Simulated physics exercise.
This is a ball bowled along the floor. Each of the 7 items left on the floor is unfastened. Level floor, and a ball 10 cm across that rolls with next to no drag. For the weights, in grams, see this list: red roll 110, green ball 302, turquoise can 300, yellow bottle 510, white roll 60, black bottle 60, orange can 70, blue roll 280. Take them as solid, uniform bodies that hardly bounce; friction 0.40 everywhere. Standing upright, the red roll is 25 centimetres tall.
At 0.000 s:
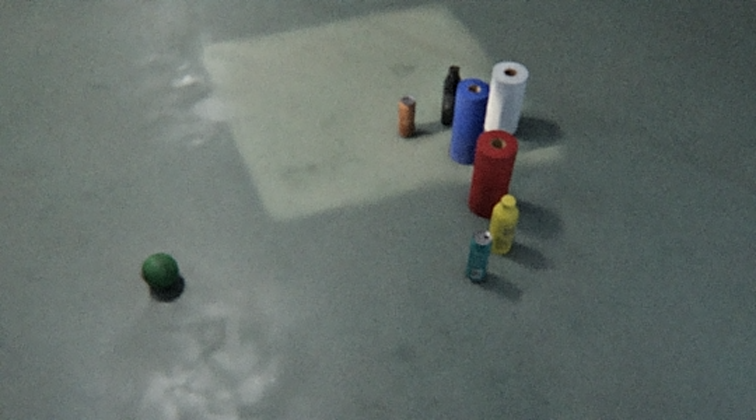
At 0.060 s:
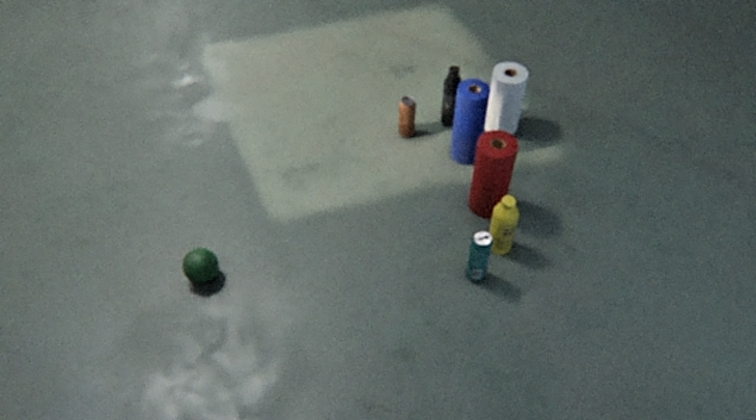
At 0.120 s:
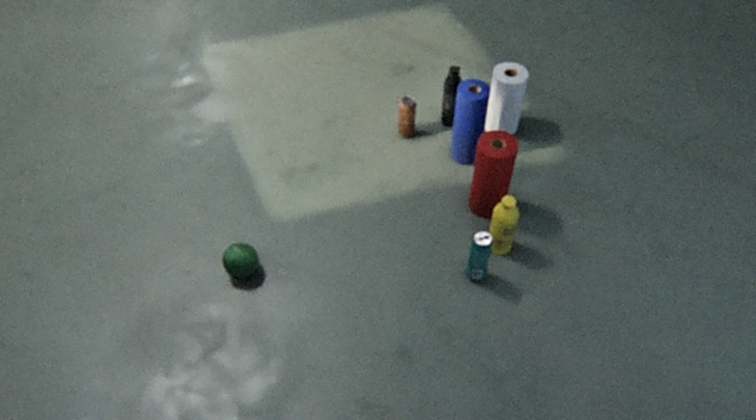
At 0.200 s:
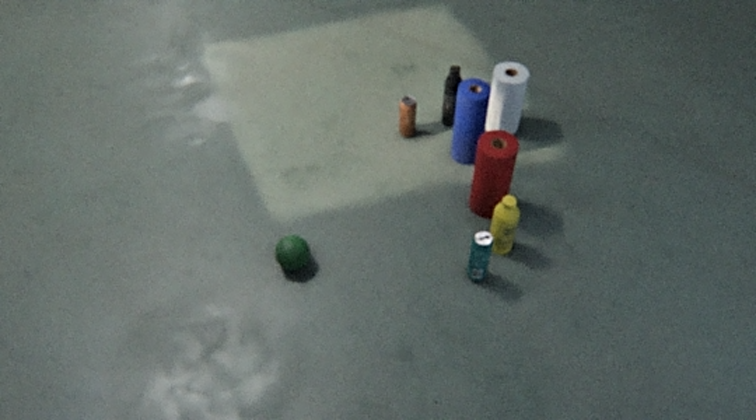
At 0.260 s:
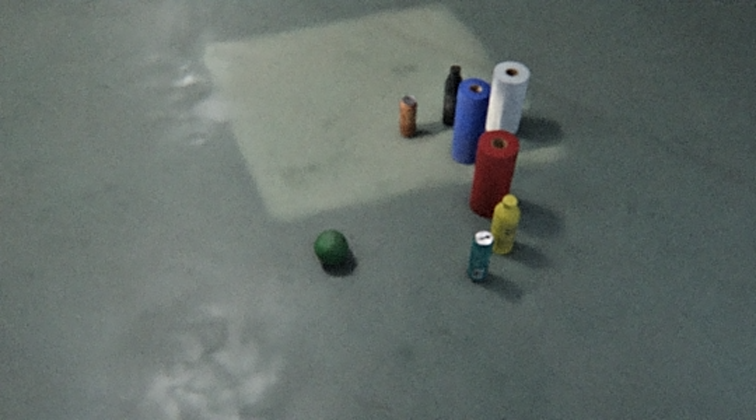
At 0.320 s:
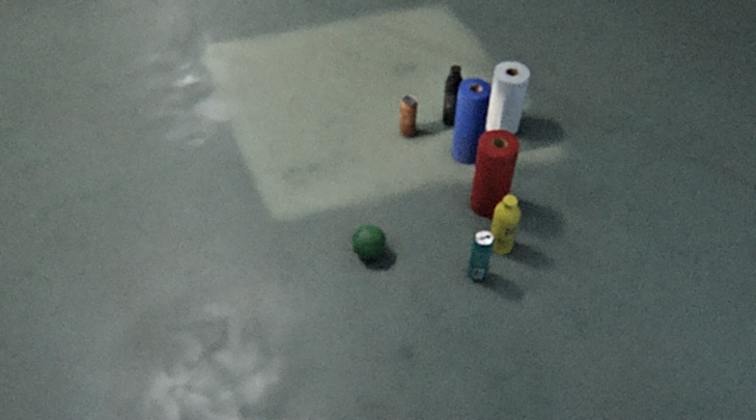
A red roll stands among other upright items while a green ball rolls rightward across the floor.
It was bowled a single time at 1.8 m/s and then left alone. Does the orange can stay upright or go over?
It remains erect.
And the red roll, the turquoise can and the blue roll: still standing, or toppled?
In the last frame the red roll remains up, the turquoise can remains up and the blue roll remains up.
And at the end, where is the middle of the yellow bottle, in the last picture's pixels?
Its centre ends close to (557, 259) in the last view.
After 0.72 s, 100 cm rolled; green ball near (515, 206); yellow bottle leaning 24°; red roll leaning 11°.
After 1.52 s, 145 cm rolled; green ball near (643, 158); yellow bottle on its side; red roll leaning 18°.
After 2.32 s, 190 cm rolled; yellow bottle on its side; red roll leaning 10°.
After 3.22 s, yellow bottle on its side; red roll leaning 3°.
By the end (3.9 s), tipped over on the floor, yellow bottle; the other 6 in place, give or take 8 cm. Seen from the same camera at the end, orange can near (408, 117).
